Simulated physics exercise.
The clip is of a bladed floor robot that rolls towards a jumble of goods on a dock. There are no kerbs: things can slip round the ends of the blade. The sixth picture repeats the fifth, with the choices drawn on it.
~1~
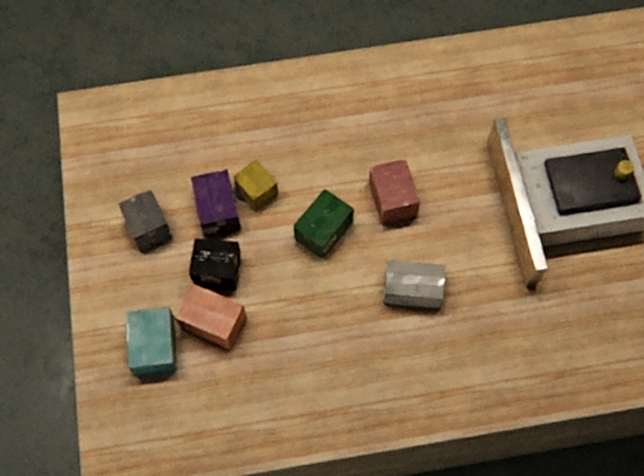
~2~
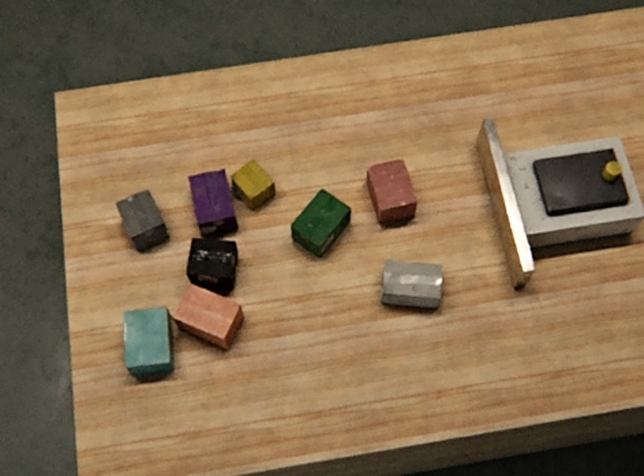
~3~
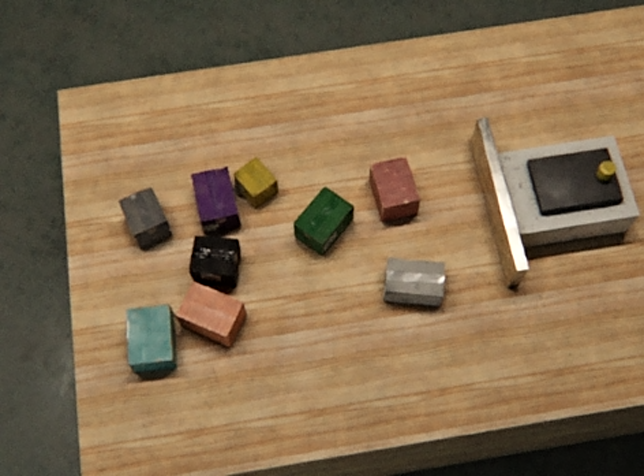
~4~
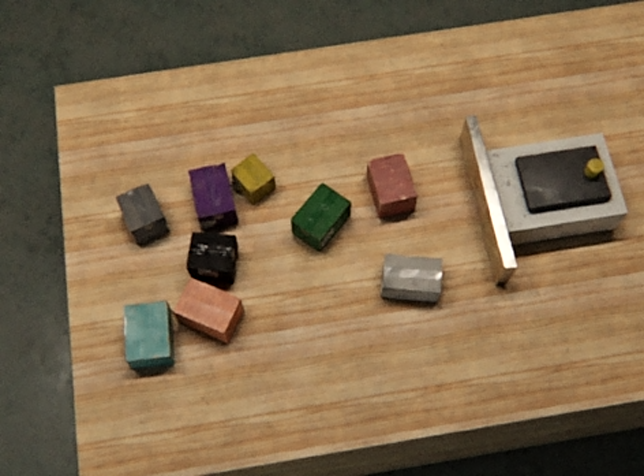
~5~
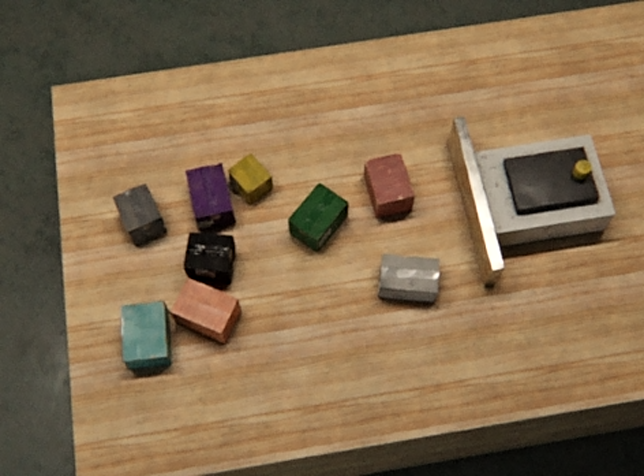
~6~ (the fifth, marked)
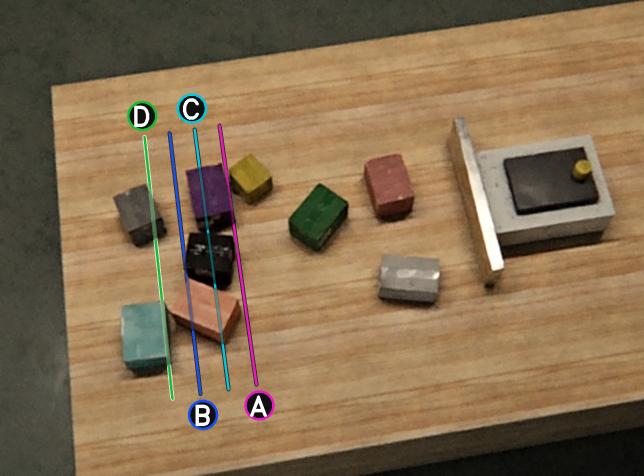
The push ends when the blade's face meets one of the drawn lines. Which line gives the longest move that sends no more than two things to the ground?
Up to line D.
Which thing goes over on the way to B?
The turquoise crate goes over.
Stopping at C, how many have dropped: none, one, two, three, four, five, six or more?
The count is none.
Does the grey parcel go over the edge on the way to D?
By then, yes.
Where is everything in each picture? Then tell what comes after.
In the first frame, orange crate (212, 317); green parcel (323, 224); purple box (216, 203).
In the second frame, robot (575, 182); red crate (391, 192).
In the third frame, robot (569, 181); black box (216, 262).
In the fourth frame, robot (556, 179); white box (412, 278).
In the fifth frame, robot (545, 180); orange crate (207, 311); green parcel (318, 218); purple box (210, 197).
On the copy, A at (237, 248); B at (184, 256); C at (211, 252); D at (158, 260).
On D. First, robot (432, 198); white box (342, 296); red crate (332, 194).
Then, robot (316, 216); turquoise crate (114, 351); grey parcel (127, 220).
Finally, robot (224, 230); grey parcel over the edge; turquoise crate over the edge; two fallen.
By contrast, A is within the limit but short; B is within the limit but short; C is within the limit but short.
